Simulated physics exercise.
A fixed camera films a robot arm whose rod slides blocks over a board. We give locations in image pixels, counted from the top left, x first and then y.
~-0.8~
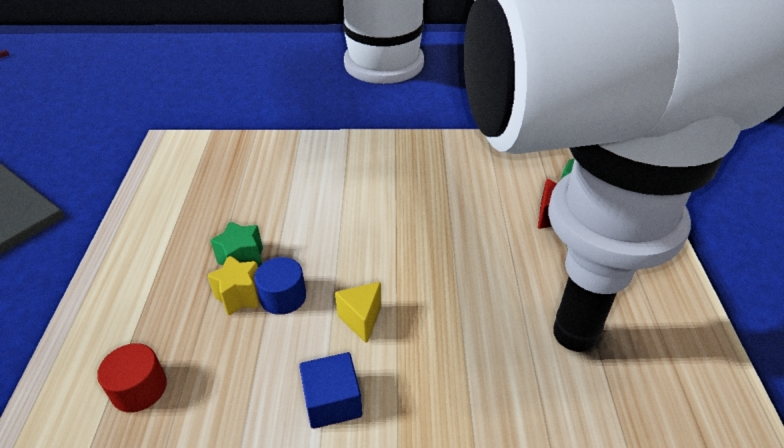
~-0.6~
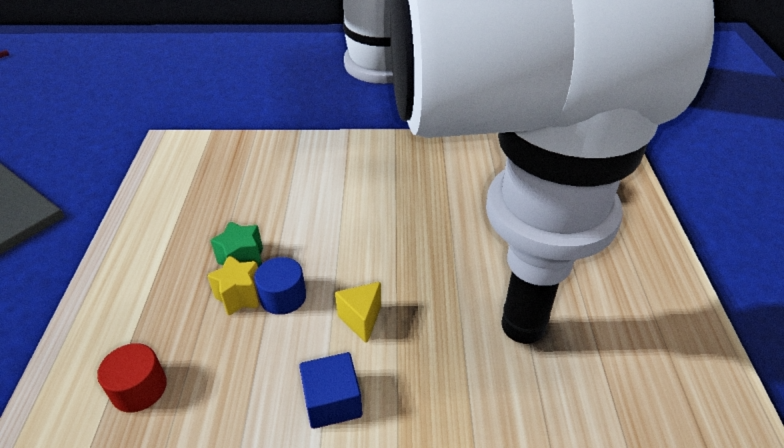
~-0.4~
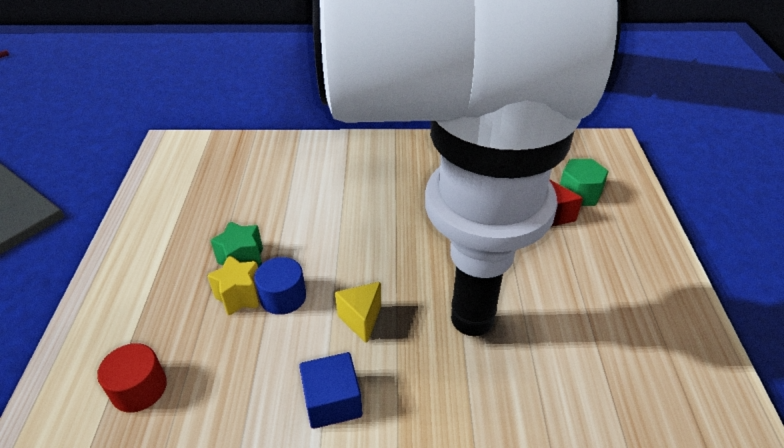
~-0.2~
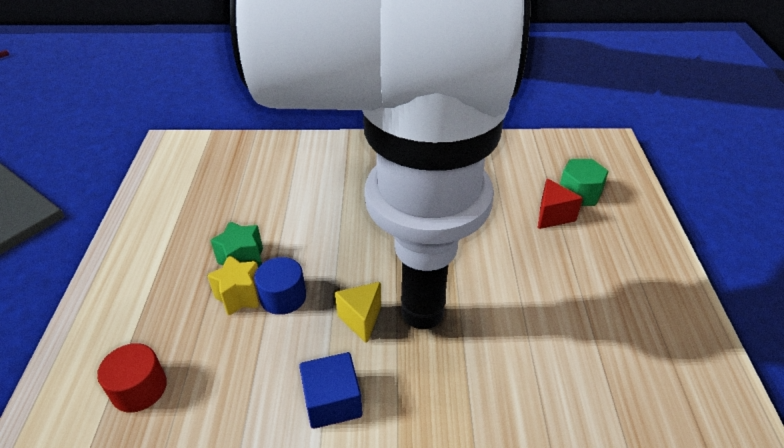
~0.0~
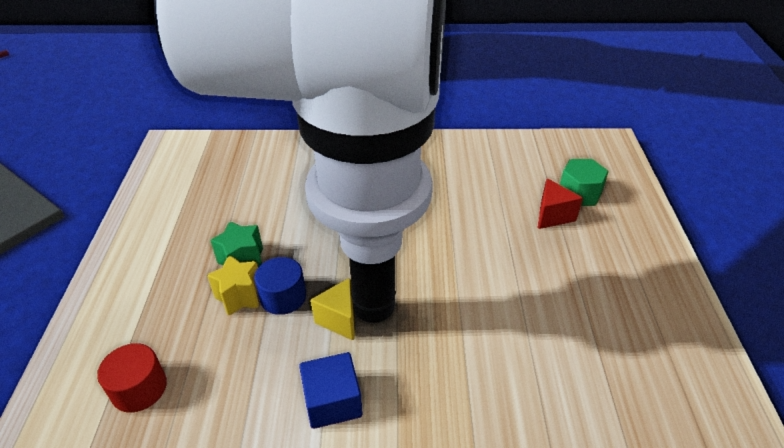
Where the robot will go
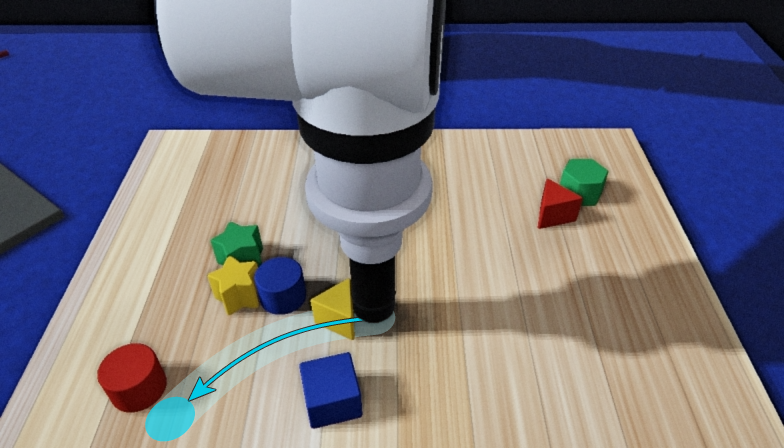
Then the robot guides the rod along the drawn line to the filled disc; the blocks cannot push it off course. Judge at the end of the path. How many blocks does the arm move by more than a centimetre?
Looking at the path, I think only one of the blocks ends up more than 1 cm away.
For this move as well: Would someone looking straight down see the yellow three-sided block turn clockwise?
Short answer: Yes.
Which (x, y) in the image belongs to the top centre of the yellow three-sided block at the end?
Its top face will be centred at roughly (218, 311).
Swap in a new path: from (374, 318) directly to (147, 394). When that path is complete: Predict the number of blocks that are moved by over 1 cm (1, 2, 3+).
Here I'd predict two blocks moving more than 1 cm.
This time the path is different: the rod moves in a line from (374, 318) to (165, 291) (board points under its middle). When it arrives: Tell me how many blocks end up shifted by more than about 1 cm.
3 or more.
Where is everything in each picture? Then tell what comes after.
The first frame shows lower end of the rod (575, 335), tops of blocks, red cylinder (126, 366), blue cylinder (278, 273), yellow three-sided block (360, 297).
The second frame shows rod (523, 327), blocks as before.
The third frame shows rod (472, 320), blocks as before.
The fourth frame shows rod (423, 314), blocks as before.
The fifth frame shows rod (374, 307), red cylinder (126, 366), blue cylinder (278, 273), yellow three-sided block (338, 297).
The drawn path runs from (374, 318) by way of (303, 330) and (234, 363) to (170, 418).
On the path given first. One third of the way, rod (300, 320); blue cylinder (275, 272); yellow three-sided block (261, 305), turned 20° clockwise.
Two thirds of the way, rod (230, 354); blue cylinder (275, 272); yellow three-sided block (218, 311), turned 55° clockwise.
At the end, rod (165, 409); red cylinder not moved; blue cylinder (275, 272); yellow three-sided block (218, 311), turned 55° clockwise.
